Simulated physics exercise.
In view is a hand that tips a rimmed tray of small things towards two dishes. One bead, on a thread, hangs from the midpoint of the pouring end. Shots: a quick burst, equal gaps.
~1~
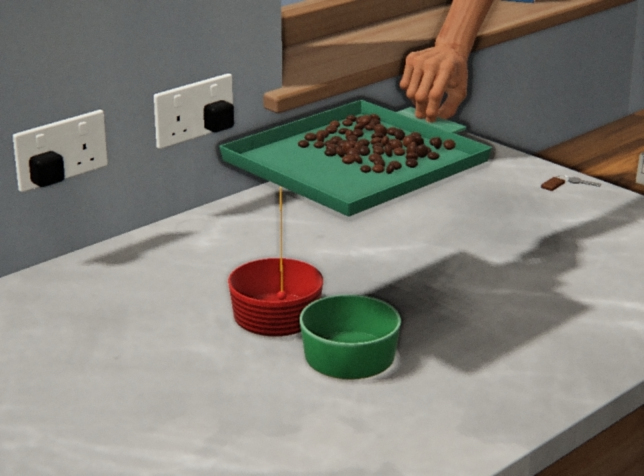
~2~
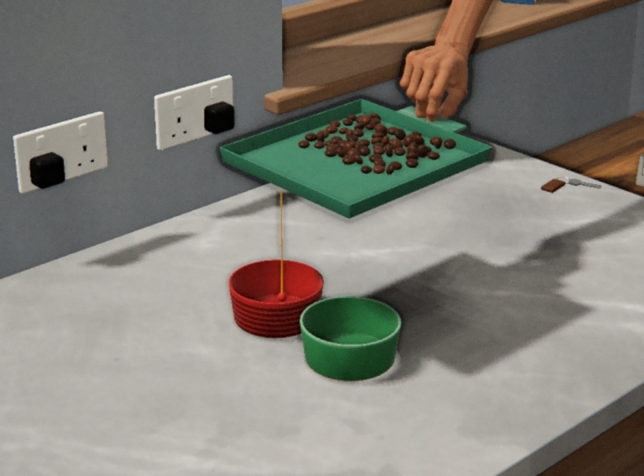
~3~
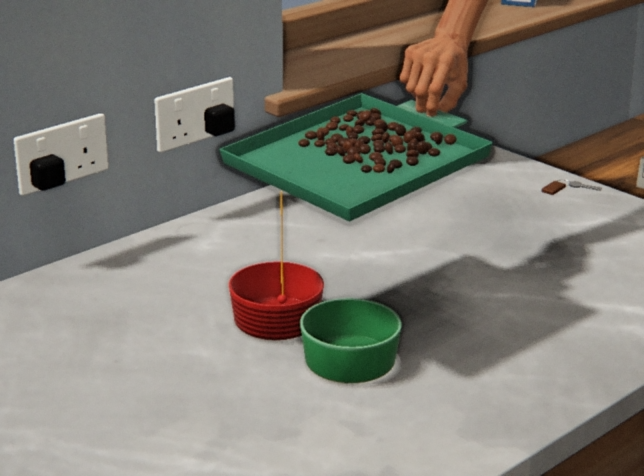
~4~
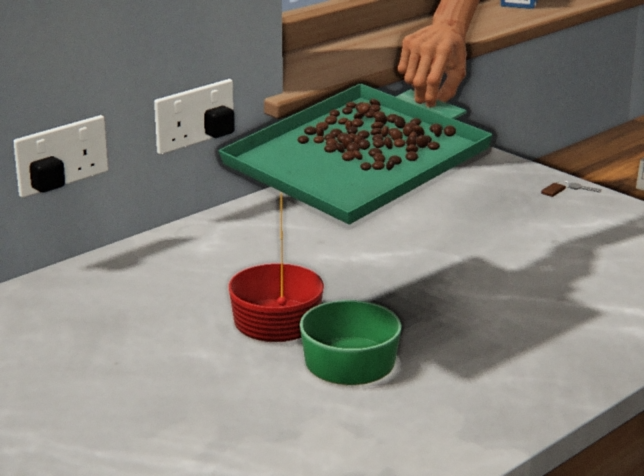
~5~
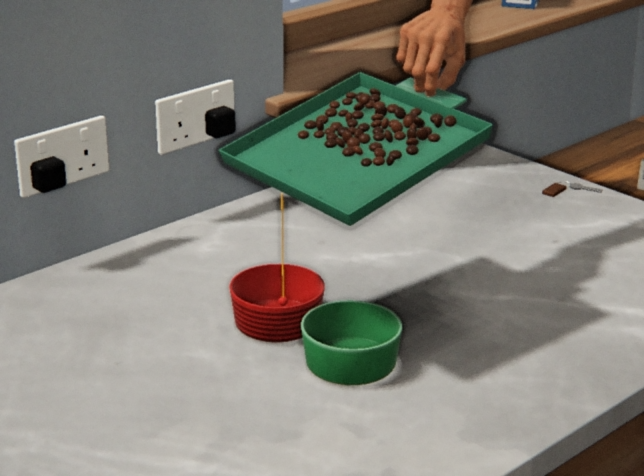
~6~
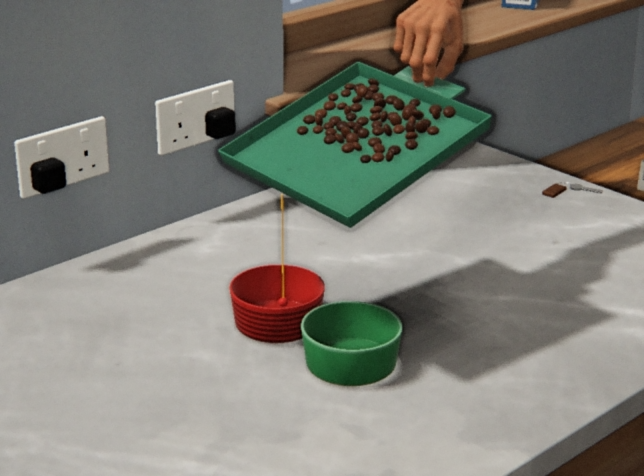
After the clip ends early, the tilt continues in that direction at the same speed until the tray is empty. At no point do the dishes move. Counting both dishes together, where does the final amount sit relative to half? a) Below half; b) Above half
Below half (a).
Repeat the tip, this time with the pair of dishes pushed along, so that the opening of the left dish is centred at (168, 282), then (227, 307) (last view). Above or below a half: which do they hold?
Short of half, then the bulk of it.
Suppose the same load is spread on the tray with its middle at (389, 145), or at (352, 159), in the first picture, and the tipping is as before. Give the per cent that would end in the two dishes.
0 per cent for the first try, 0 per cent for the second.
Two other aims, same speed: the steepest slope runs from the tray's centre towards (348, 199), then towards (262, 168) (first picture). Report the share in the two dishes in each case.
Lab note: Try one about 70 %, try two 50 %.
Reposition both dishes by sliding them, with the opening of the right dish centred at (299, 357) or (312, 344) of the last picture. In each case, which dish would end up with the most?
Placement one: The right-positioned dish. Placement two: The right-positioned dish.
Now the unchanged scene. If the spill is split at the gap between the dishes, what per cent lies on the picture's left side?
I make it about 90 percent or so.
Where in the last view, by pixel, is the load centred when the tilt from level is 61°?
Roughly at (303, 187).
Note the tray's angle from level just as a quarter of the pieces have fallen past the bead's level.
Approx. reading: About 100°.
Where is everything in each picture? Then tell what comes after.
The first picture shows corners of the pouring end at (223, 146) and (349, 201), level; middle of the load at (376, 141), flat chocolate drops; left dish at (240, 310); right dish at (314, 352); bead on its thread at (282, 296).
The second picture shows corners of the pouring end at (223, 147) and (349, 203), level; middle of the load at (377, 141).
The third picture shows corners of the pouring end at (223, 149) and (349, 207), tipped barely, lowest at the right corner; middle of the load at (377, 138).
The fourth picture shows corners of the pouring end at (222, 150) and (348, 210), tipped a little, lowest at the right corner; middle of the load at (376, 132).
The fifth picture shows corners of the pouring end at (223, 150) and (349, 212), tipped a little, lowest at the right corner; middle of the load at (377, 124).
The sixth picture shows corners of the pouring end at (222, 150) and (348, 215), tipped clearly, lowest at the right corner; middle of the load at (375, 117); left dish at (242, 317); right dish at (315, 358).
Soon, tray tipped steeply; nearly all on the tray; a small part in the air.
A while on, tray tipped past a quarter turn; about half on the tray; about a quarter outside both; about a third in the air.
Towards the end, tray tipped past a quarter turn; all outside both.
Finally, tray tipped past a quarter turn; none in the right dish; none in the left dish; all outside both.
